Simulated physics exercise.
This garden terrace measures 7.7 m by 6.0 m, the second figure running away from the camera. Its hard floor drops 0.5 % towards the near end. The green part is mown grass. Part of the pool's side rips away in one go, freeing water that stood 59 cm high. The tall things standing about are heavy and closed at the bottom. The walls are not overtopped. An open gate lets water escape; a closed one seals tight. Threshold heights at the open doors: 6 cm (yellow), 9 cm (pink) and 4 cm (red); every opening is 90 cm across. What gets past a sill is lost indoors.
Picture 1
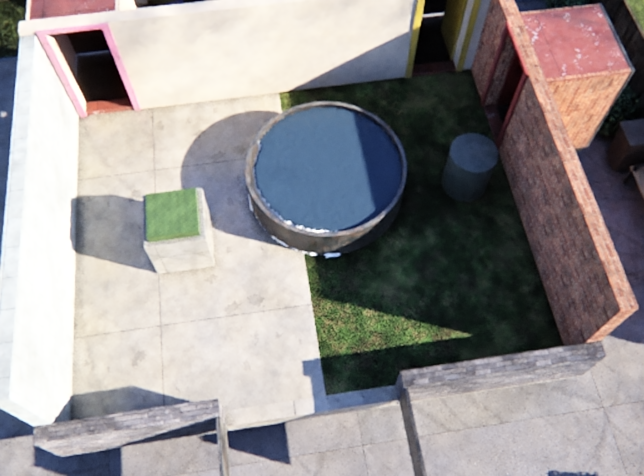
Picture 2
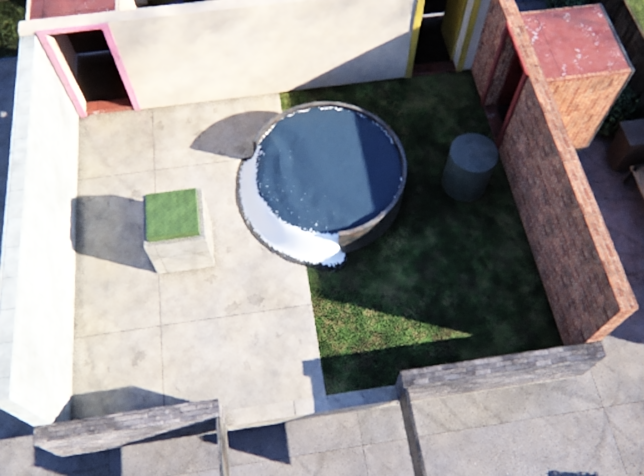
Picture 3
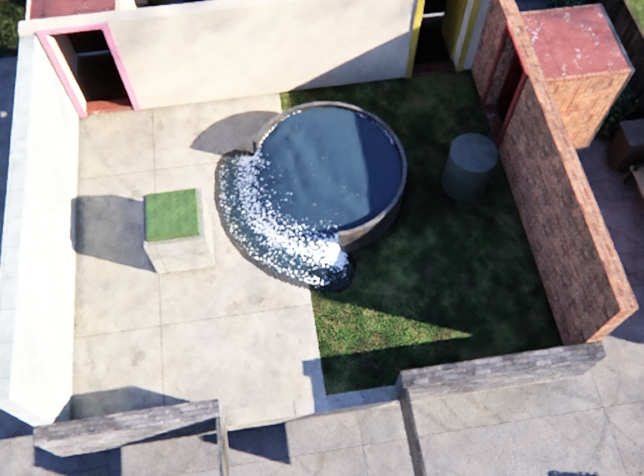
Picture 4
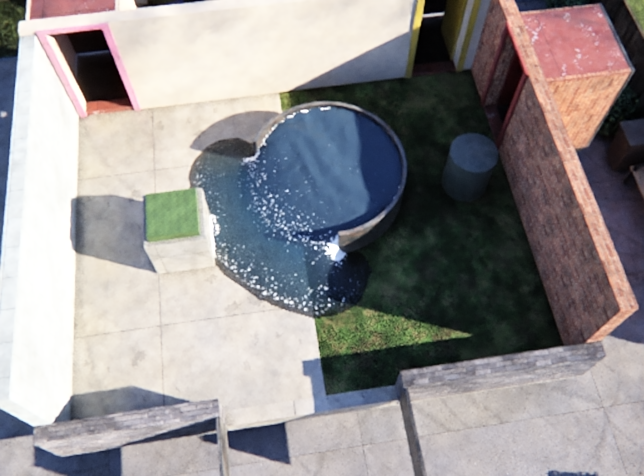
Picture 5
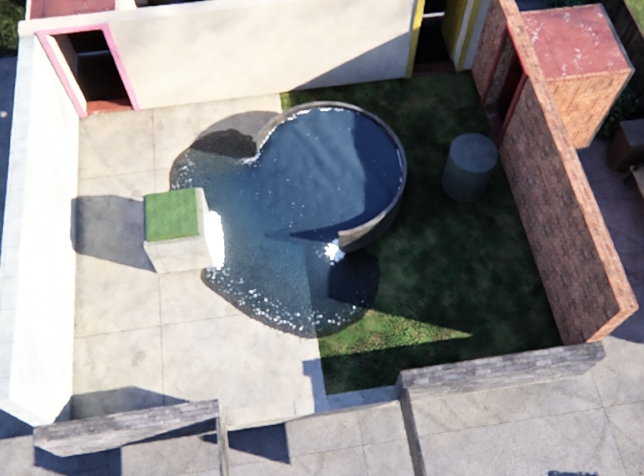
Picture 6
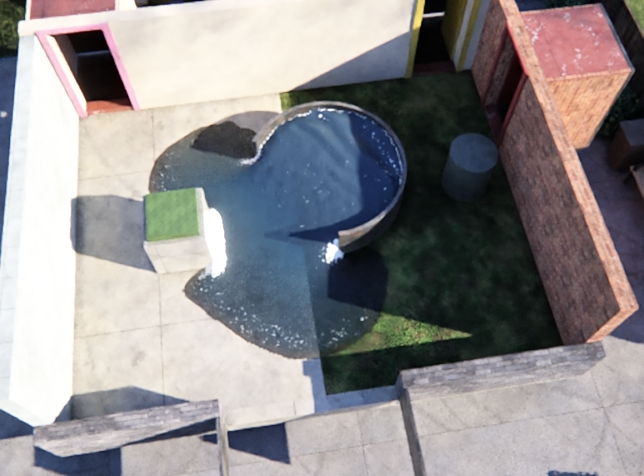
A walled garden terrace, half pale paving and half dark green grass, is seen from high above by a camera that stays still. A round pool of blue water stands in the middle, between a grass-topped block on the left and a grey cylinder on the right, with a brick wall beyond. Water bursts from the pool's lower left side in white froth, spreads over paving and grass, and surges foaming against the block.
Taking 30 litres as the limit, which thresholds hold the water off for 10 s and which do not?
The water let in: At the yellow door it keeps below the limit; at the pink door it goes over the limit; at the red door it does not reach the limit.
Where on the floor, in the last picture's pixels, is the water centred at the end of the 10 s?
Near (252, 222).
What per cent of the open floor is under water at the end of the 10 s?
Near 85 per cent is wet.
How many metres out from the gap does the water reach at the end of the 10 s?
About 5.2 m.
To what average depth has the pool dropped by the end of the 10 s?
Roughly 5 cm on average.
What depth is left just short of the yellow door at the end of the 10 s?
Roughly 4.0 cm deep.
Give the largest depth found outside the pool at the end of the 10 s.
About 10 cm.
A moment later water covers 45 % of the floor and is deepest (38 cm) near (225, 240); yellow door not reached, pink door not reached, red door not reached.
Soon after water covers 55 % of the floor and is deepest (42 cm) near (72, 433); yellow door not reached, pink door 10 cm at the sill, 0 L in, red door not reached.
Next water covers 55 % of the floor and is deepest (27 cm) near (84, 431); yellow door not reached, pink door 19 cm at the sill, 43 L in, red door not reached.
Later on water covers 70 % of the floor and is deepest (16 cm) near (151, 250); yellow door not reached, pink door 8 cm at the sill, 89 L in, red door not reached.
At the end water covers 85 % of the floor and is deepest (10 cm) near (293, 128); yellow door 4 cm at the sill, 0 L in, pink door 6 cm at the sill, 106 L in, red door not reached.
